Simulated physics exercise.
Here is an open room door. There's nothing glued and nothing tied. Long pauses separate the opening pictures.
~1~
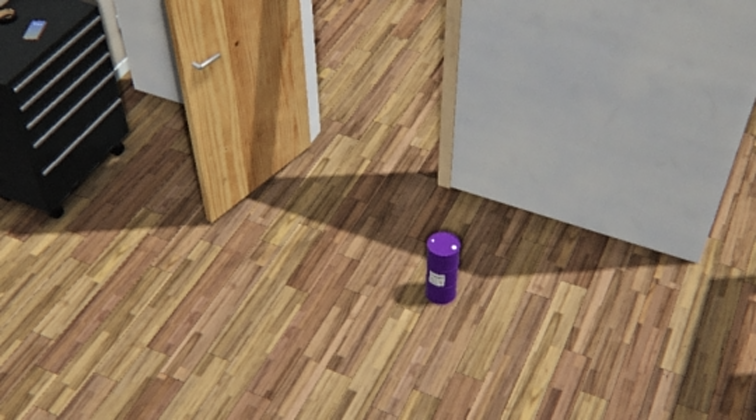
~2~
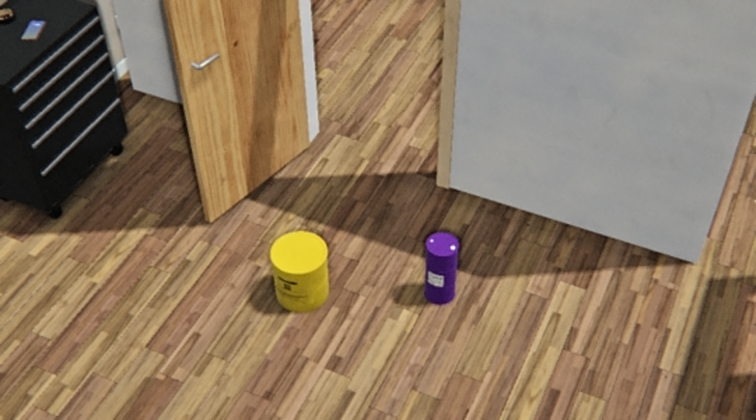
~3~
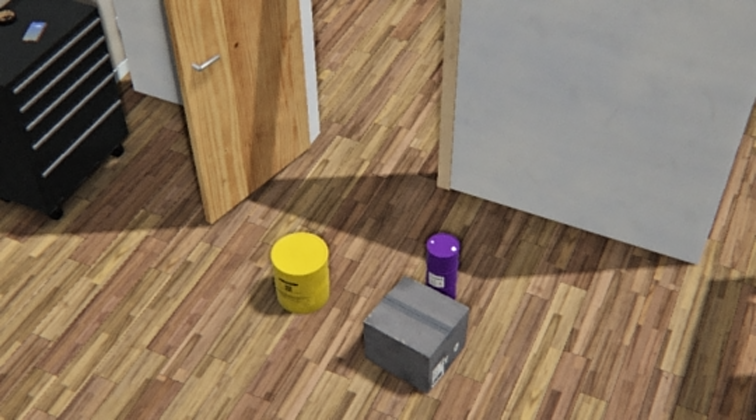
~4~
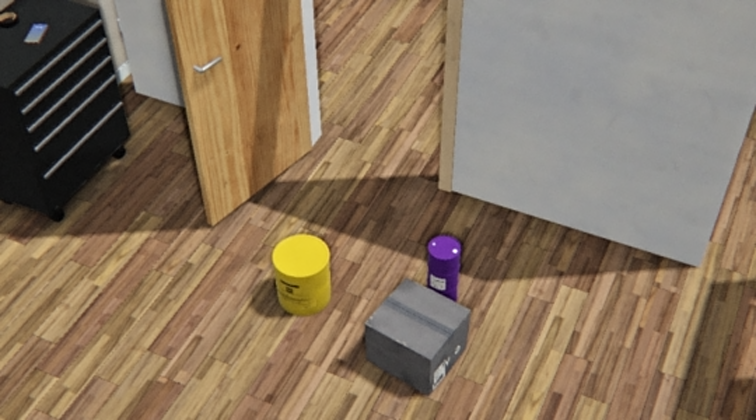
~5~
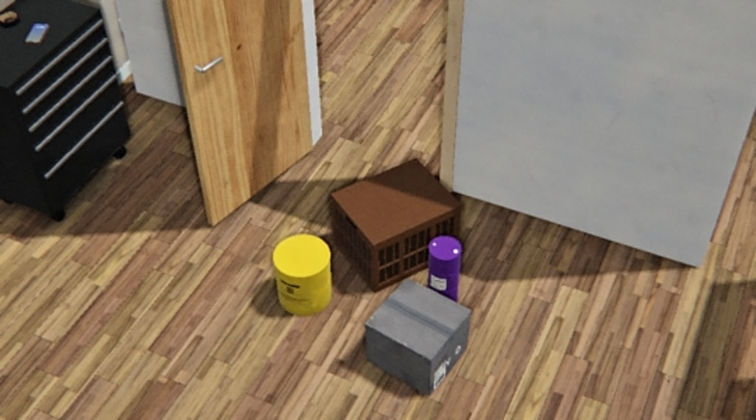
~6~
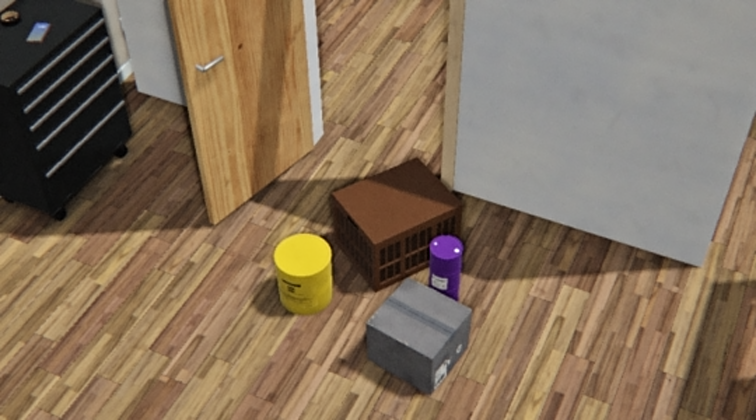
Nothing is seen travelling across the wood-plank floor, but new things appear one after another beside a purple canister, viewed from above in a room with a wide-open wooden door. A yellow pail appears to its left, then a grey box in front, then a brown chest behind, with a black drawer cabinet far left. The door stays still, and the view barely shifts.
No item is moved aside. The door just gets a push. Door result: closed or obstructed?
It never touches the doorframe.
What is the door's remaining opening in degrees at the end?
It comes to about 55°.
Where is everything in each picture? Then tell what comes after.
In the first frame, door wide open and still.
In the second frame, door wide open and still; yellow pail (301, 273).
In the third frame, door wide open and still; purple canister (442, 270); grey box (416, 334).
In the fourth frame, door wide open and still; yellow pail (303, 276); purple canister (443, 273).
In the fifth frame, door wide open and still; grey box (418, 336); yellow pail (303, 276).
In the sixth frame, door wide open and still; brown chest (397, 224); purple canister (445, 272).
Then, 0.60 s later than the last frame, door 94° open.
Then, 0.90 s later than the last frame, door 83° open.
Then, 1.20 s later than the last frame, door 70° open.
Then, 1.50 s later than the last frame, door 55° open.
When it is over, door 54° open; all 4 as before. End places, in pixels of the last picture, brown chest near (399, 224).
